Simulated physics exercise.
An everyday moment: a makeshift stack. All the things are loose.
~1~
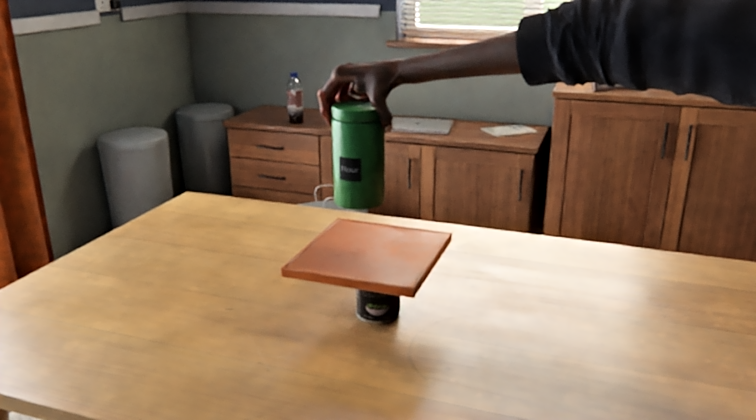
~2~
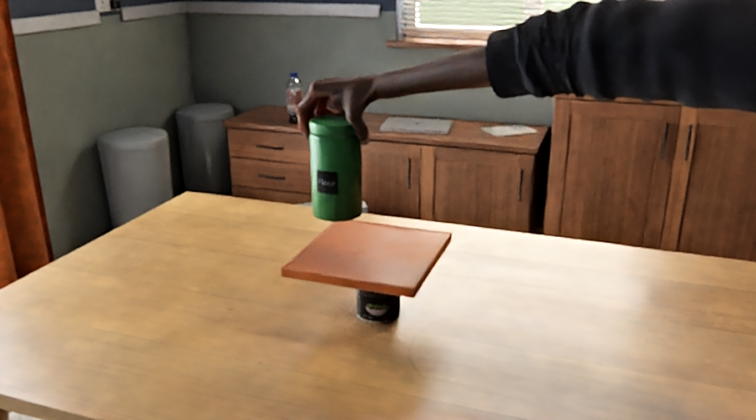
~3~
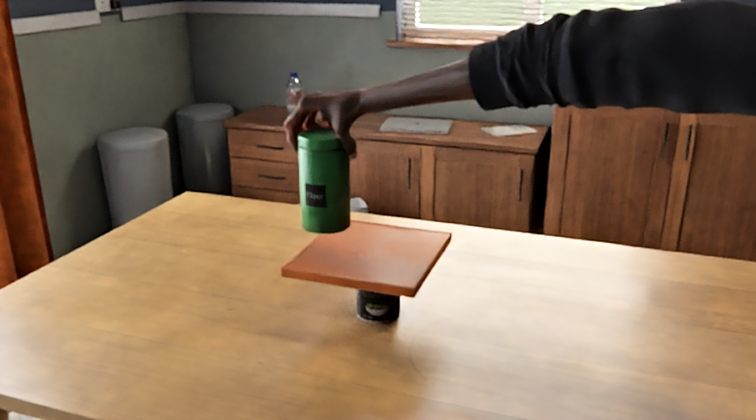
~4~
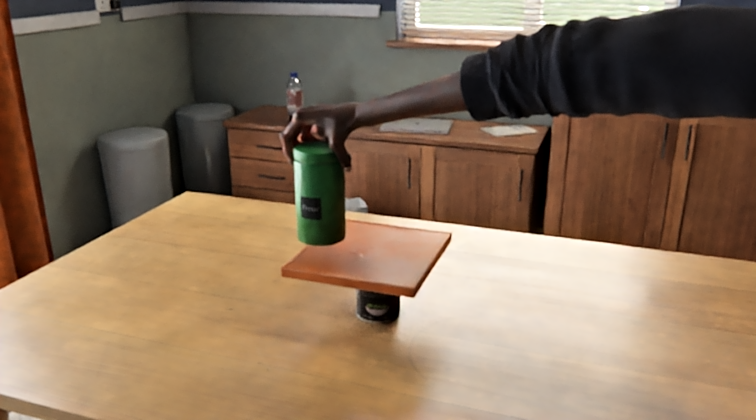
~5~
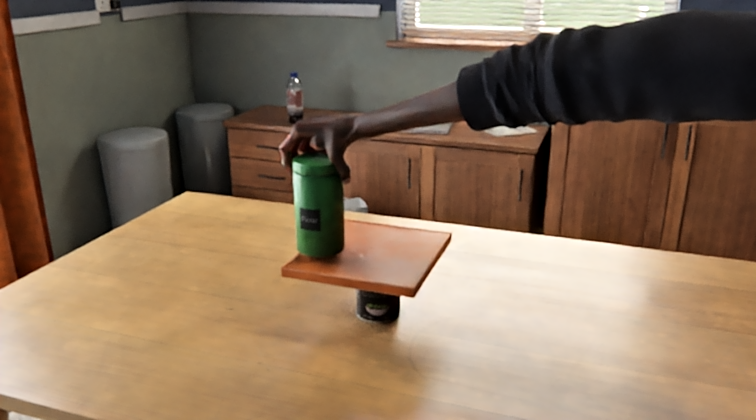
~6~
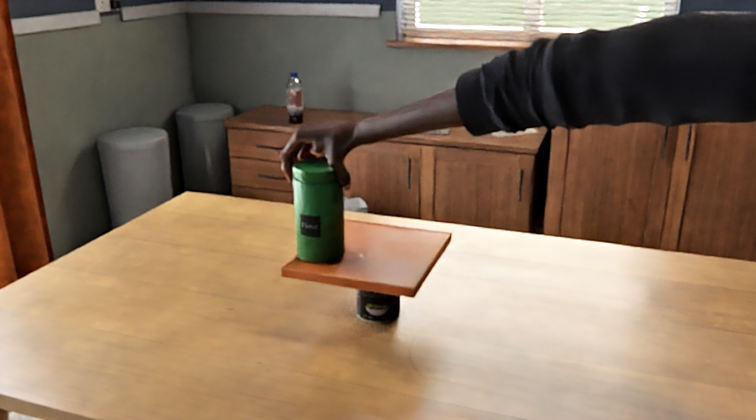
A hand held a green jar above a square orange lid balanced on a small dark jar, moved it left and down, and set it on the lid's left side, still gripping its top.
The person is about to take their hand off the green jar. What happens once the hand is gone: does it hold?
In the end the stack comes apart.
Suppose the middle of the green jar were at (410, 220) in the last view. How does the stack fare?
Then it comes apart.
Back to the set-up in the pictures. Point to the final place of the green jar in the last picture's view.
Around (257, 279).
Then, 0.40 s after the last picture, green jar now fallen; orange lid tipped 59° from how it was.
Then, 0.50 s after the last picture, orange lid on its side.
Then, 0.90 s after the last picture, orange lid now fallen.
At rest, fallen, orange lid and green jar; black tin in place. Seen from the same camera at the end, green jar near (257, 279). The stack gives way.
